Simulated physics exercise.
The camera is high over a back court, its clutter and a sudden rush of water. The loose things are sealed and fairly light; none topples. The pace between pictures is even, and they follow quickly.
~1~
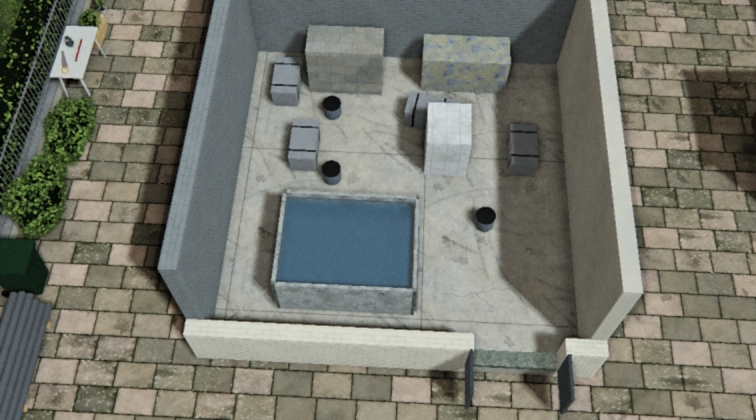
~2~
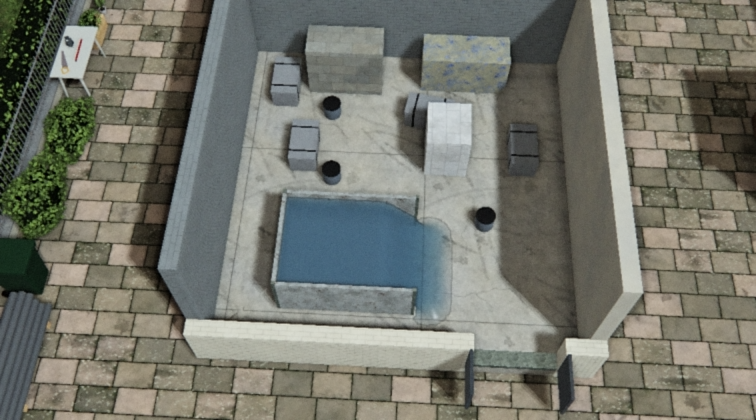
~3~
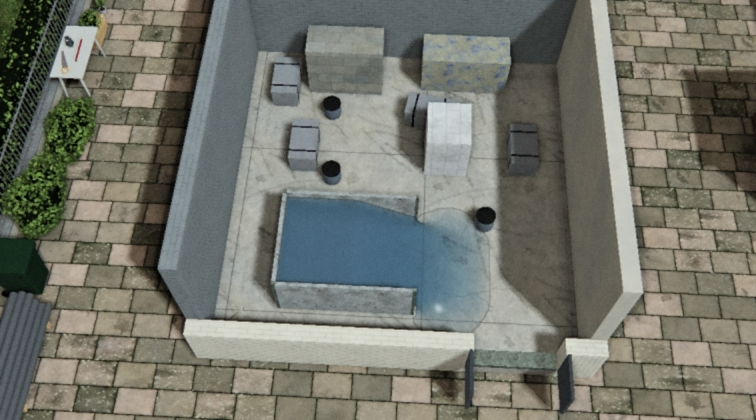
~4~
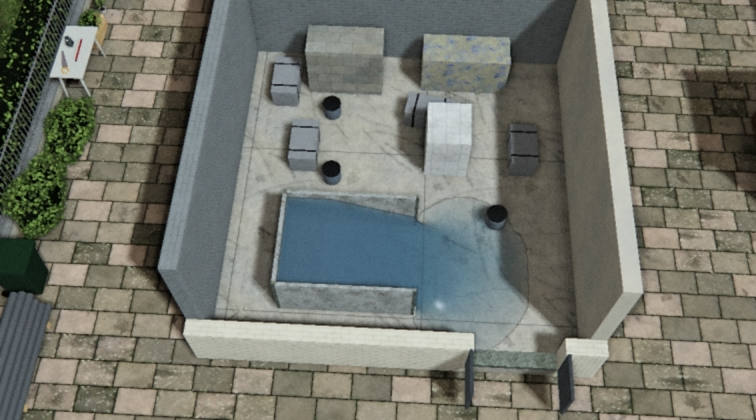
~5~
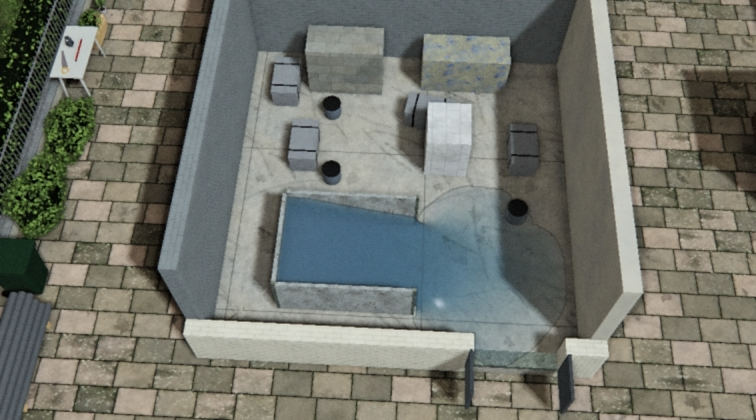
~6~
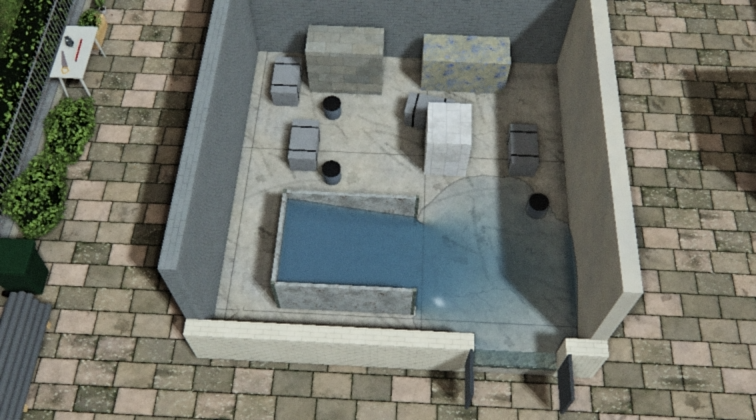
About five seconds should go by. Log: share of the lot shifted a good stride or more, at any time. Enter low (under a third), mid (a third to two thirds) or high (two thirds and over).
Mid.
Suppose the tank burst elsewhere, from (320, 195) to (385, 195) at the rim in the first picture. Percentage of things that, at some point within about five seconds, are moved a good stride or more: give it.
Near 90 in a hundred.
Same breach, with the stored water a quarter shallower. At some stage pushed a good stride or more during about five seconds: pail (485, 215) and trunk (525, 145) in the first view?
Covered that distance; covered that distance.
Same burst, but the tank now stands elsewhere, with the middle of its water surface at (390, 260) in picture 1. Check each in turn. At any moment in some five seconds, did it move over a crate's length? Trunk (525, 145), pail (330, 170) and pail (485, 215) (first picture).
In order: Went well off, remained close by, went well off.
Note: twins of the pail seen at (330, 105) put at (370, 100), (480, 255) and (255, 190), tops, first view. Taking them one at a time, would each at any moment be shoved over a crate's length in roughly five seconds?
Sequence: Travels that far, travels that far, doesn't go far.
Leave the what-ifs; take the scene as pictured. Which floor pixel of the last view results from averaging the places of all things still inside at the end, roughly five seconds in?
I'd say roughly (364, 121).
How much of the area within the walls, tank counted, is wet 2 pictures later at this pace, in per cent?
Something close to 35 per cent.
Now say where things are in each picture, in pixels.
A pail at (486, 215) rests on the ground; a pail at (332, 103) rests on the ground; 0 of 7 have shifted, in the first picture.
A pail at (486, 215) rests on the ground; a pail at (332, 103) rests on the ground; 0 of 7 have shifted, in the second picture.
A pail at (486, 215) rests on the ground; a pail at (332, 103) rests on the ground; 0 of 7 have shifted, in the third picture.
A pail at (497, 213) rests on the ground, close to its start; a pail at (332, 103), on the bottom; 1 of 7 have shifted, in the fourth picture.
A pail at (518, 207) rests on the ground, a stride from its start; a pail at (332, 103), on the bottom; 1 of 7 have shifted, in the fifth picture.
A pail at (539, 202), on the bottom, a stride from its start; a pail at (332, 103), on the bottom; 1 of 7 have shifted, in the sixth picture.
A moment on, 1 of 7 are well off their spots; 1 afloat.
Next, 2 of 7 are well off their spots; 1 afloat.
Later, 2 of 7 are well off their spots; 2 afloat.
In the end, 4 of 7 are well off their spots, and 4 have been at some point; 3 afloat.
